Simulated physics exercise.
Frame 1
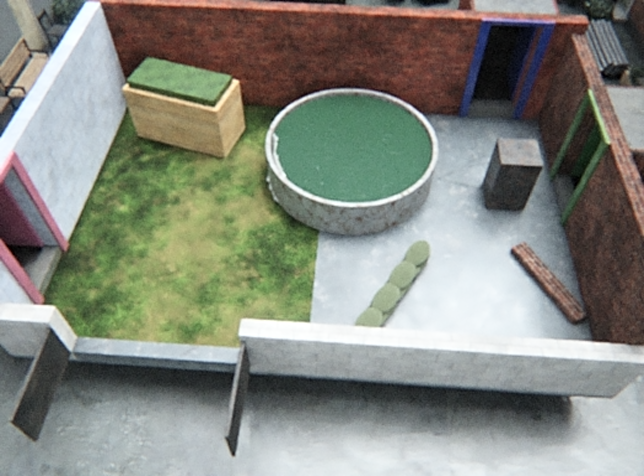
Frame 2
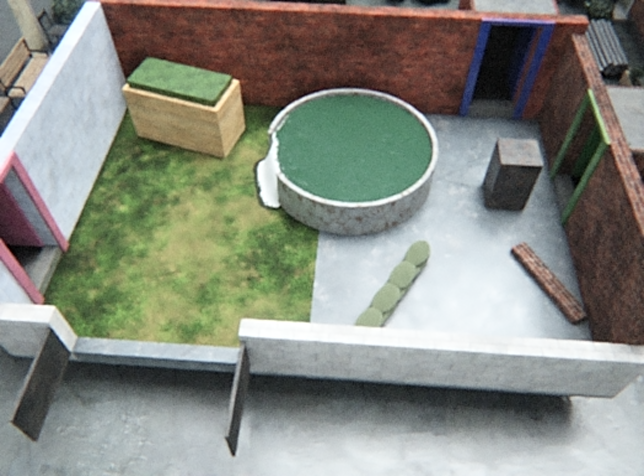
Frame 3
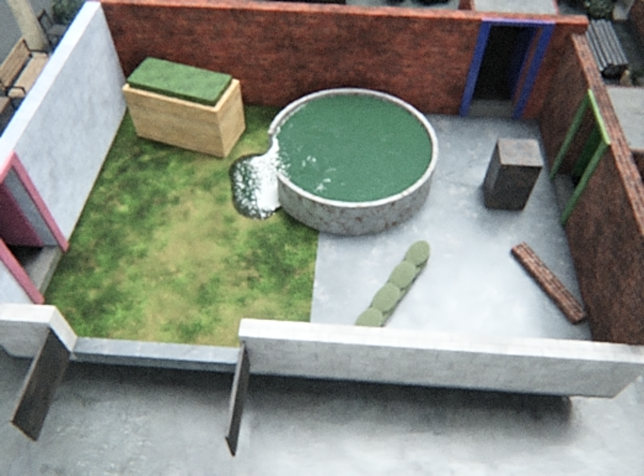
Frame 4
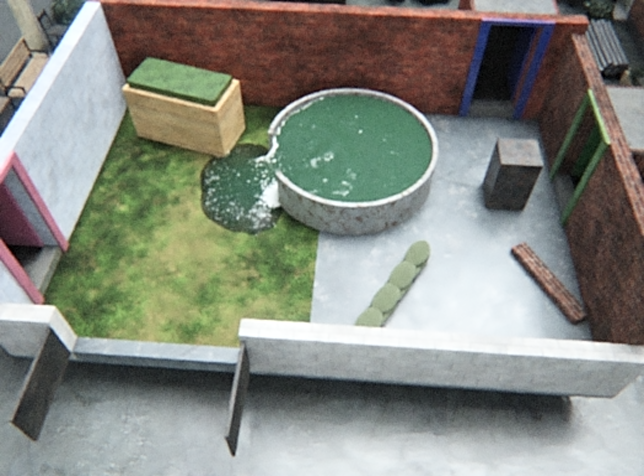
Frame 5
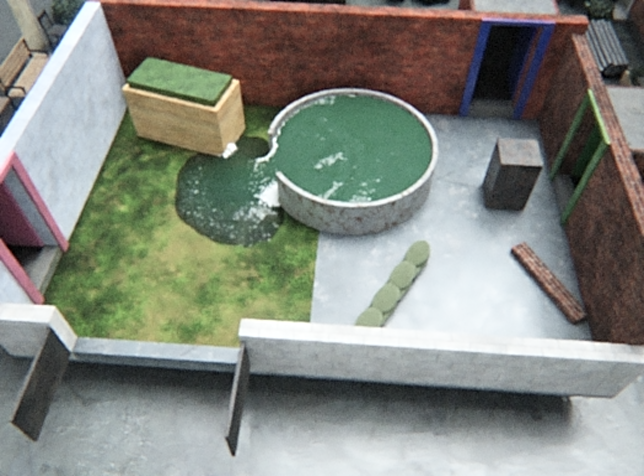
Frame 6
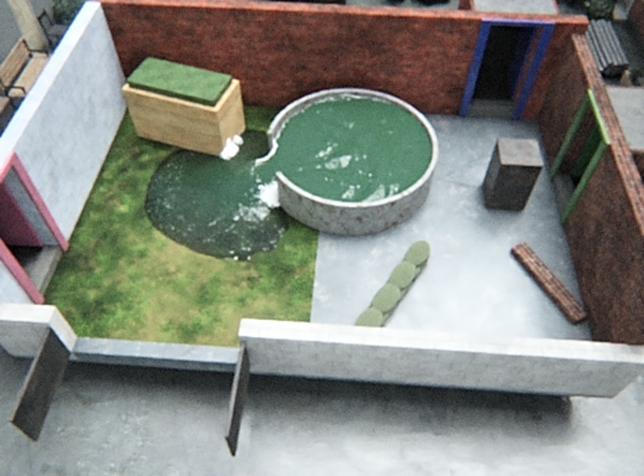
Green water burst through the left side of a round pool in a walled garden and poured onto the grass, spreading leftward in a widening dark puddle that reached the base of a wooden box.
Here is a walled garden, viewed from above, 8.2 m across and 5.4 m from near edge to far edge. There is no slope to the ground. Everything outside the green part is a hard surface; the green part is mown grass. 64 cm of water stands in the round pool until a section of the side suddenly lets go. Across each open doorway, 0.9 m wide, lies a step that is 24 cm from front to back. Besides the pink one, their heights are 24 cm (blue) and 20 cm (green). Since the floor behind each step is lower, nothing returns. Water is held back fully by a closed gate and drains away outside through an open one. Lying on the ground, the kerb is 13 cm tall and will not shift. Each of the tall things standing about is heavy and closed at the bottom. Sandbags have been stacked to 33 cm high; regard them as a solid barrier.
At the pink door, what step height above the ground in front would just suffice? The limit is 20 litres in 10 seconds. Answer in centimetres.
14 cm.
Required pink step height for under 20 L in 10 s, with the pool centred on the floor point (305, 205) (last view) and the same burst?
Then close to 20 cm.
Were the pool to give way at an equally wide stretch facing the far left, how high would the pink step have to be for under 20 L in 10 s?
Then roughly 7.0 cm.
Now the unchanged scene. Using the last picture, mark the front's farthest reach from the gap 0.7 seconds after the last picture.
Near pixel (82, 211).
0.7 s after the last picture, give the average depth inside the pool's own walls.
Around 51 centimetres.
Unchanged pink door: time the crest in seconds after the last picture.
I'd say near 4.0 seconds.
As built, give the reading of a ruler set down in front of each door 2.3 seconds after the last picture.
Door by door in cm - blue 0, green 0, pink 17.
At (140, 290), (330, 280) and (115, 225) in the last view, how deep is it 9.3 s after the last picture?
About 10, 7 and 12 cm.
Then, 0.7 s after the last picture water covers 25 % of the floor, deepest (36 cm) near (267, 183); it has not reached the pink door.
Then, 2.3 s after the last picture water covers 45 % of the floor, deepest (31 cm) near (28, 333); 17 cm at the pink door, 0 litres in over its 18 cm step.
Then, 9.3 s after the last picture water covers 65 % of the floor, deepest (14 cm) near (28, 333); 13 cm at the pink door, 2 litres in over its 18 cm step.
At the pink door as built, the water peaked near 18 cm, 4.1 s after the last picture.
With a step of 11.5 cm, 54 litres would have come in within the 10 s; with 15.5 cm, 8 litres. So under 20 litres takes about 14 cm.
